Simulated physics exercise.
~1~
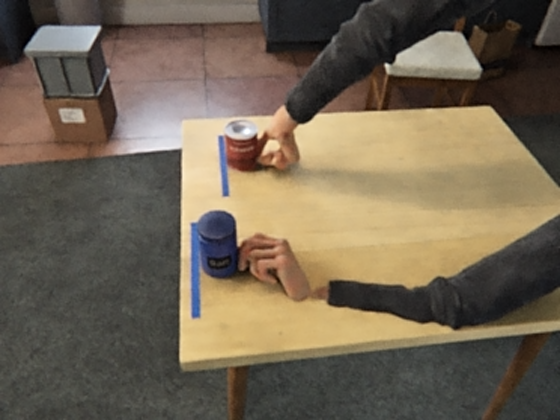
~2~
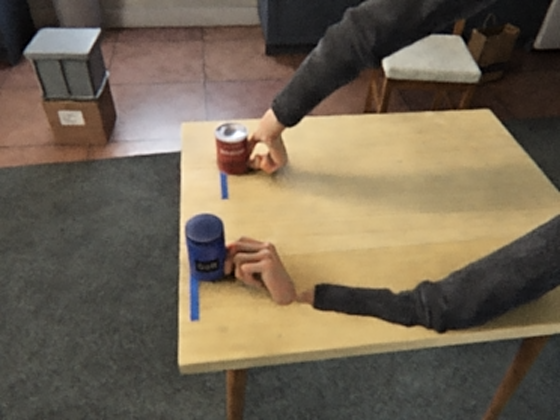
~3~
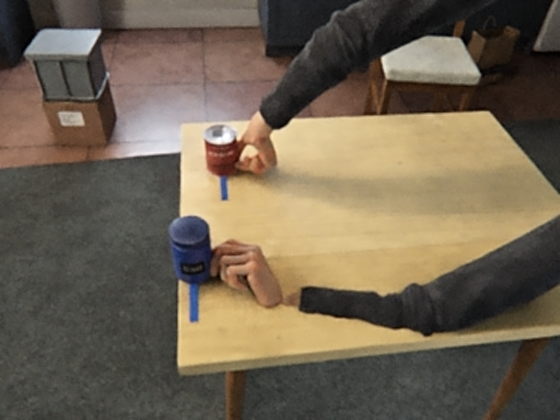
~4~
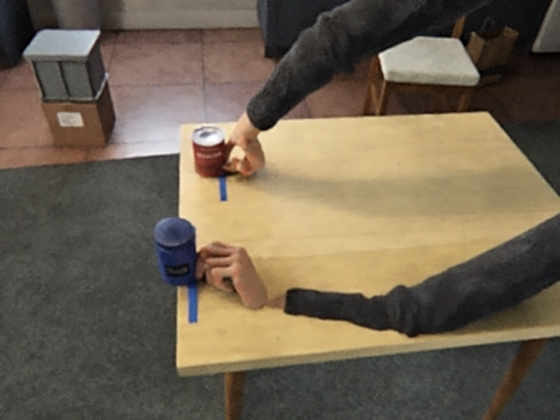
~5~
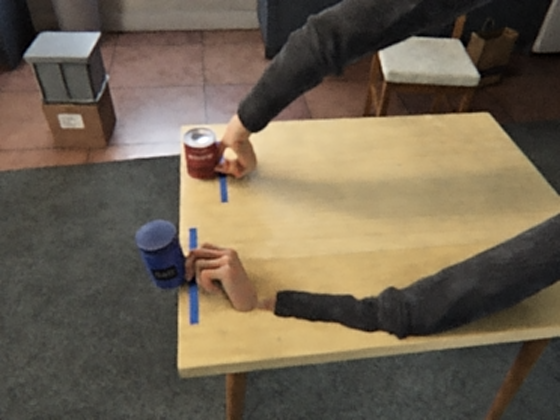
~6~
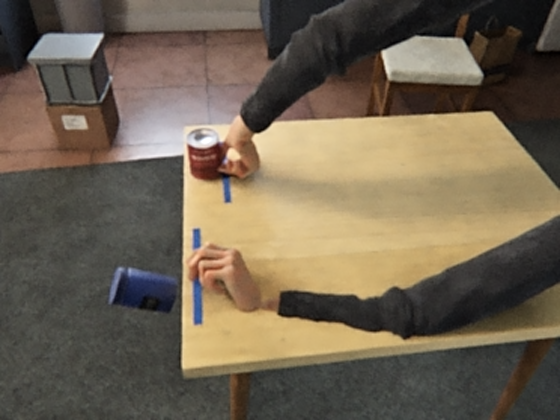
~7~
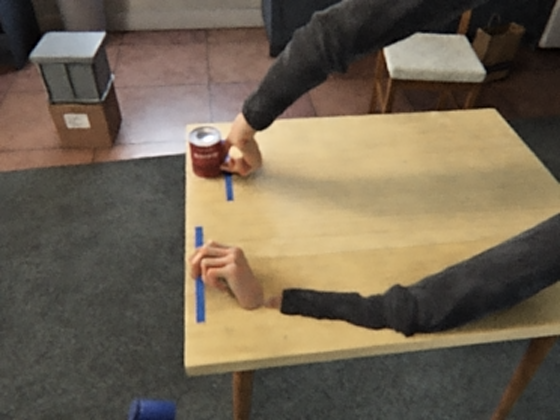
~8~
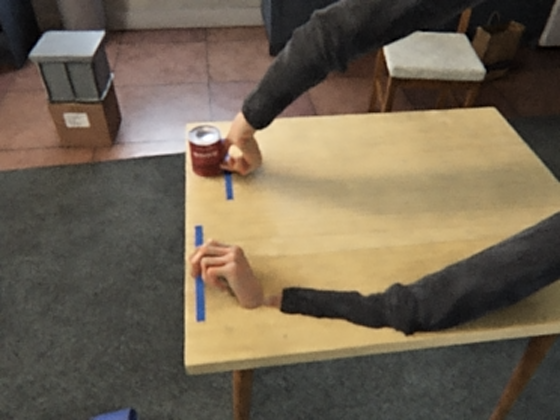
On a light wooden table in a room, two hands push a blue jar and a red tin leftward past strips of blue tape; the jar tips over the left edge and falls to the floor, while the tin stops near the edge and stays upright on the table.
